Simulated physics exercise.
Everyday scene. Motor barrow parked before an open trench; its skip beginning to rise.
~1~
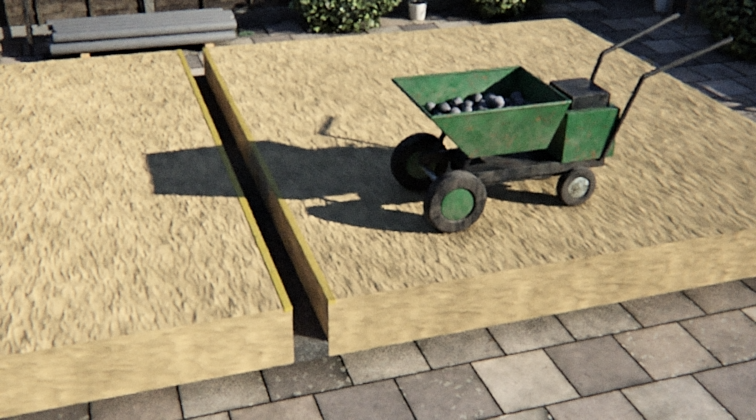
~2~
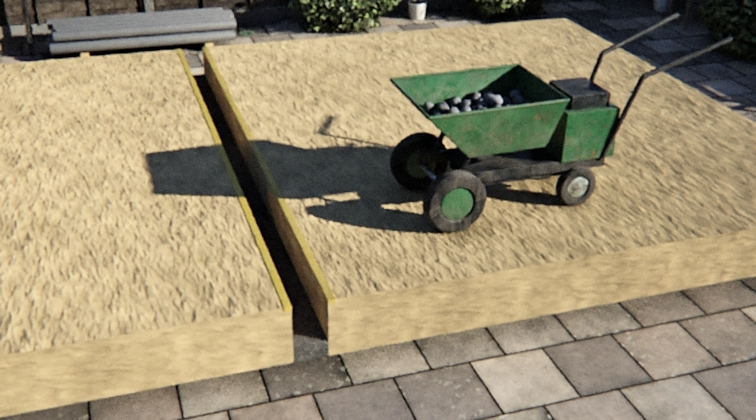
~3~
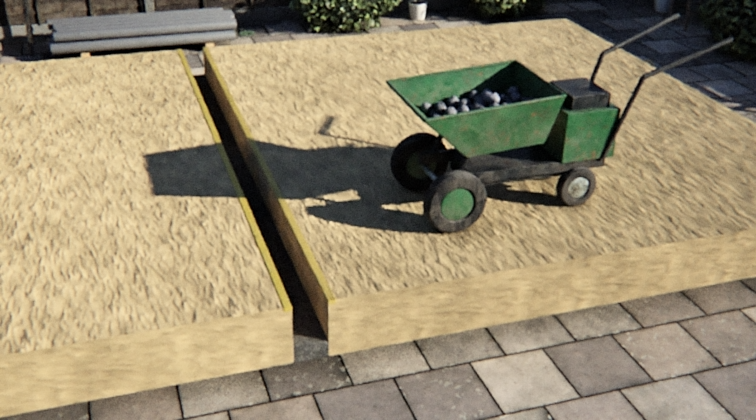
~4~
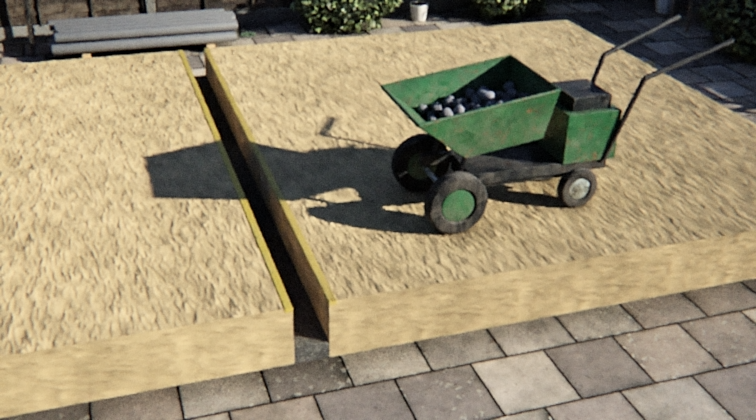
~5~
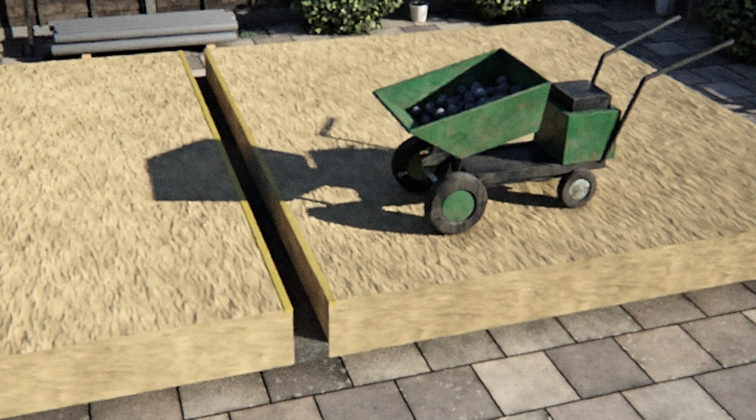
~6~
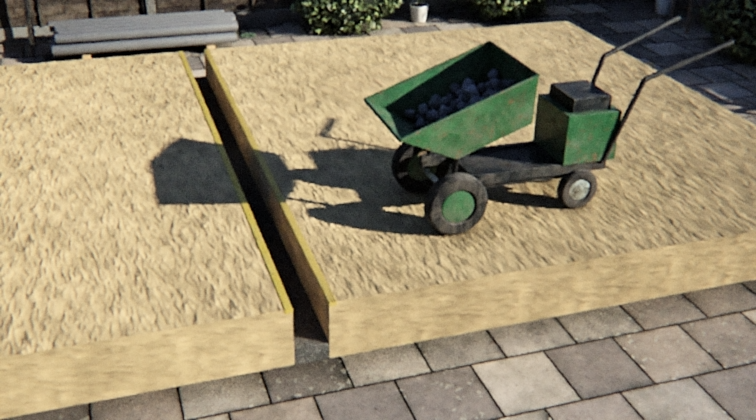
Green motor barrow standing still beside a narrow trench, its skip of dark round cobbles tilting gradually forward to the left.
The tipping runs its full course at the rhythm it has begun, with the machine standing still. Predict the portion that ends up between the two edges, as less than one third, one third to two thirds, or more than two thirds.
Between the edges: One third to two thirds.
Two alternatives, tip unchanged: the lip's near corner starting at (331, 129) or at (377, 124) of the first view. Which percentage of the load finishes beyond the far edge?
Roughly 100 and 40 %.
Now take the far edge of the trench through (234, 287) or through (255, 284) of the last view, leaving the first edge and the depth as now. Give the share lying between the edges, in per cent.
You'd get 50 in a hundred the first time and 50 in a hundred the second.
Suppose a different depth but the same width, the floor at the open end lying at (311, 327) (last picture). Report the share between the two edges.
About 40 %.
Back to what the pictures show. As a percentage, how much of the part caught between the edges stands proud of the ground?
Estimate: Close to 0 in a hundred.
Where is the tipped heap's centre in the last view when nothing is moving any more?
Roughly pixel (290, 225).
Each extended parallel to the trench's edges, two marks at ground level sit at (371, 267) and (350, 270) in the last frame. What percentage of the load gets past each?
Around 100 per cent for the first, around 80 per cent for the second.
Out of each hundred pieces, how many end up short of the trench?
Estimate: Some 50 percent.
Just after the last frame, skip tipped steeply; every one in the skip.
A moment on, skip tipped right over; roughly half in the skip; roughly half short of the trench; just a few in or heaped over the trench; just a few falling.
Further on, skip tipped right over; about a tenth in the skip; roughly half short of the trench; roughly half in or heaped over the trench; just a few beyond it.
When it is over, skip tipped right over; about a tenth in the skip; roughly half short of the trench; roughly half in or heaped over the trench; just a few beyond it.
